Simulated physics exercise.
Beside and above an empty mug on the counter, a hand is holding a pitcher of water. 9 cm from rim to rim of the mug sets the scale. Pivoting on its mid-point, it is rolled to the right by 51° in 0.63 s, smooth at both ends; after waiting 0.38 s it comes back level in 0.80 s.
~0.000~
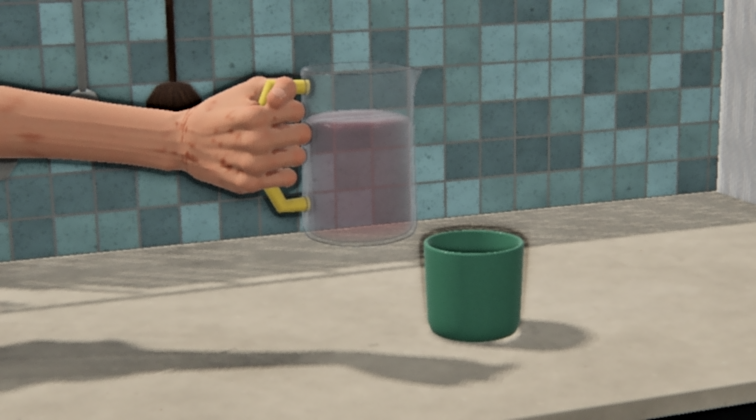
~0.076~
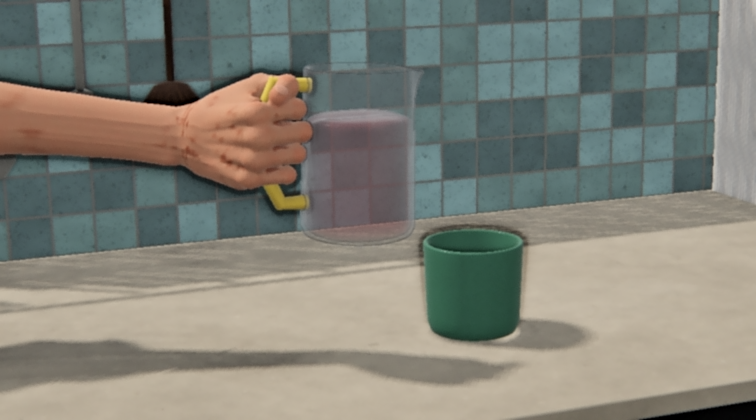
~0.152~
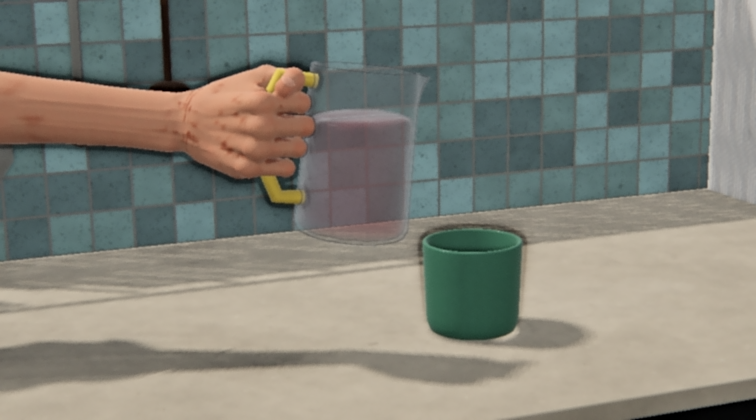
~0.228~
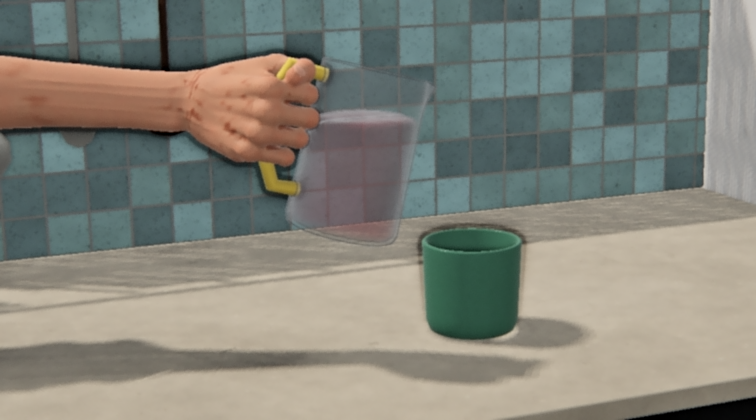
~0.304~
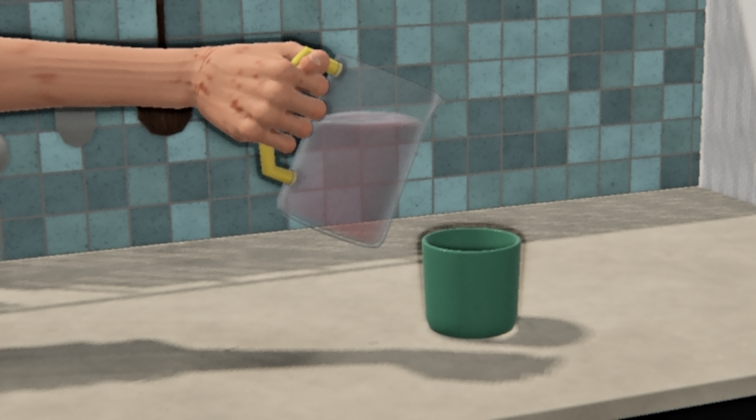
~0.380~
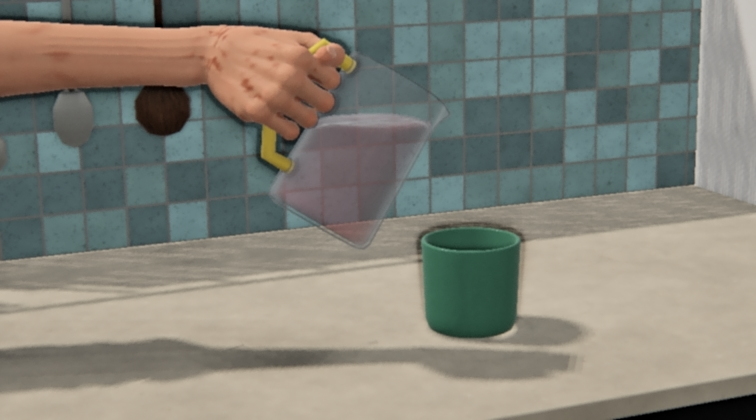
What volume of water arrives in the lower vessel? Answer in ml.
Around 70 ml ends up in the lower vessel.
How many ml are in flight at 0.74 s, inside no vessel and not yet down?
20 ml.
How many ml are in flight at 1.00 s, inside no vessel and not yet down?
Airborne volume: Some 15 ml.
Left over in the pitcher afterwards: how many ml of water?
680 ml, roughly.
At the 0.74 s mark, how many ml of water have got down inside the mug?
Approx. 10 ml.
After 0.74 s the tilt is 51° and the mug has 10 ml, the pitcher 715 ml, and 0 ml is on the counter.
After 1.00 s the tilt is 51° and the mug has 45 ml, the pitcher 690 ml, and 0 ml is on the counter.
After 1.27 s the tilt is 39° and the mug has 65 ml, the pitcher 675 ml, and 0 ml is on the counter.
After 1.57 s the tilt is 11° and the mug has 70 ml, the pitcher 675 ml, and 0 ml is on the counter.
In the end the mug has 70 ml, the pitcher 675 ml, and 0 ml is on the counter.
